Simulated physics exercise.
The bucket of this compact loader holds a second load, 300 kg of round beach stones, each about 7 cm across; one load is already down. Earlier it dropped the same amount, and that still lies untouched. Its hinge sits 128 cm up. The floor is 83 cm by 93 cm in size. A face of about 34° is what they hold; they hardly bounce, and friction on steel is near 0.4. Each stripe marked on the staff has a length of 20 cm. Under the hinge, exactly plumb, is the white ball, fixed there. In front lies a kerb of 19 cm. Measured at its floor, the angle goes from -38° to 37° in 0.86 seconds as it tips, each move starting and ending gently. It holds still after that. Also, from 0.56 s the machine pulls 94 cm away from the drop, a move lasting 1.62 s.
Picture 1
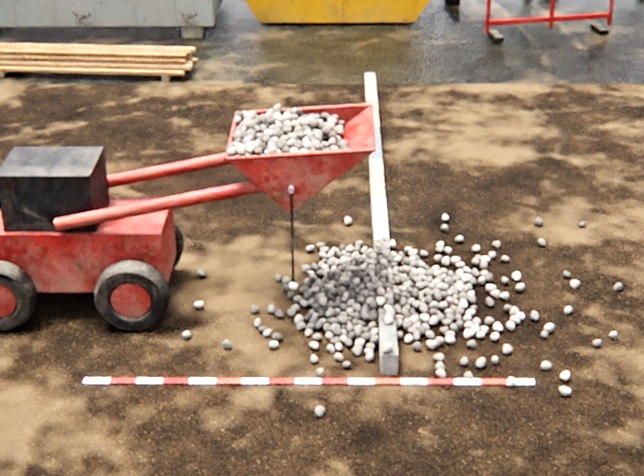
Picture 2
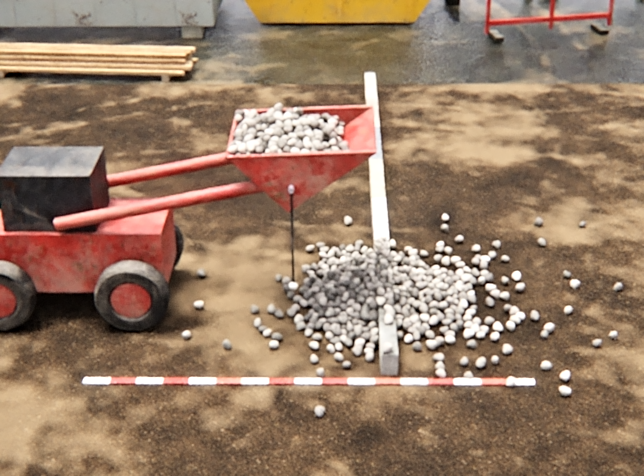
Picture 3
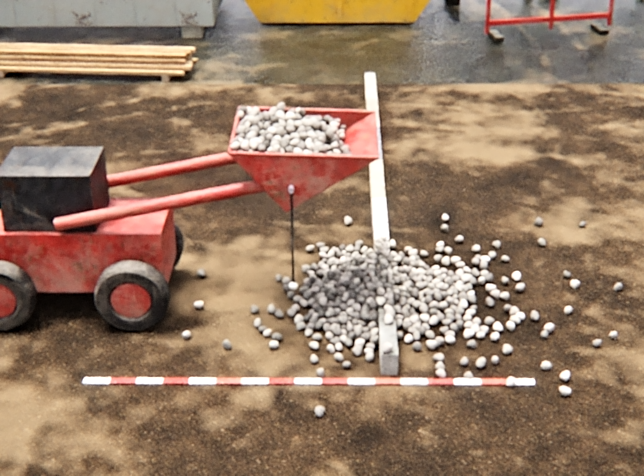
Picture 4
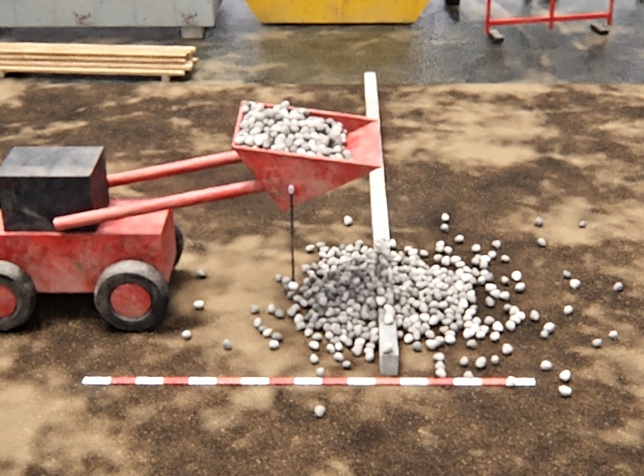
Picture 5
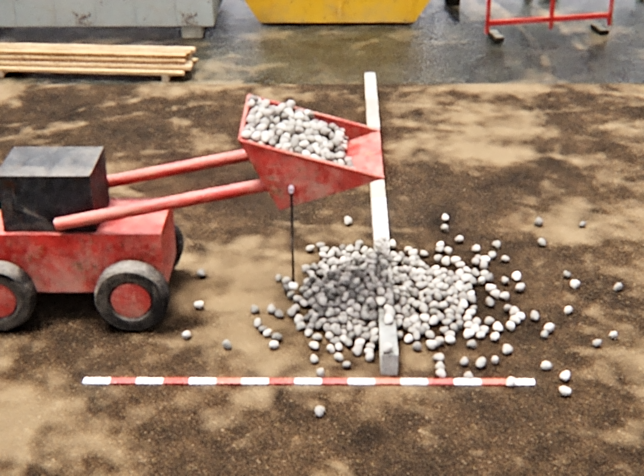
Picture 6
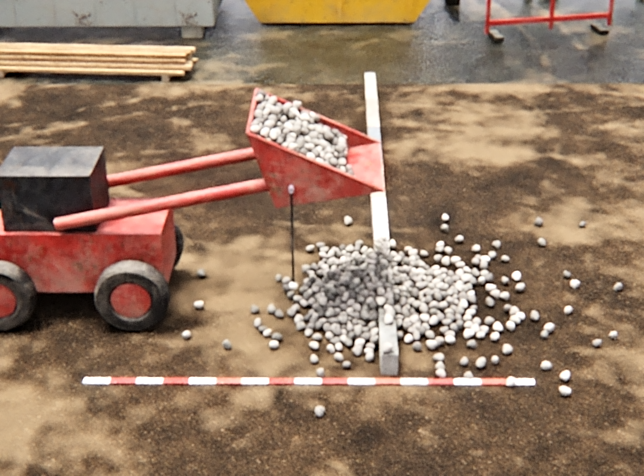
A red machine with a black box on its back stayed in place while its raised bucket of pale stones slowly tilted down to the right, above a heap of similar stones lying across a kerb.
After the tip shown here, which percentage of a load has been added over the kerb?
Roughly 36 out of 100.
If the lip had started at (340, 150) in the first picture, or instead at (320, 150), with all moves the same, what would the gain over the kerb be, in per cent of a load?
Near 10 per cent from the first place, 0 from the second.
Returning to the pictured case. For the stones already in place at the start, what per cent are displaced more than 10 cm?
20 %.
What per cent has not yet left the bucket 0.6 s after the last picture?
Roughly 55 per cent of its load.
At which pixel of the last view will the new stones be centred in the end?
The middle lies near (363, 289) in the last picture.
Then, 0.3 s after the last picture the floor is at 25°; in per cent of one load, 100 in the bucket, 58 on this side of the kerb, 42 over the kerb; the foremost stones are at (615, 305).
Then, 0.6 s after the last picture the floor is at 37°; in per cent of one load, 54 in the bucket, 103 on this side of the kerb, 43 over the kerb; the foremost stones are at (615, 305).
Then, 2.3 s after the last picture the floor is at 37°; in per cent of one load, 0 in the bucket, 122 on this side of the kerb, 78 over the kerb; the foremost stones are at (626, 305).
Then, 4.8 s after the last picture the floor is at 37°; in per cent of one load, 0 in the bucket, 122 on this side of the kerb, 78 over the kerb; the foremost stones are at (626, 305). Net gain over the kerb, 36.
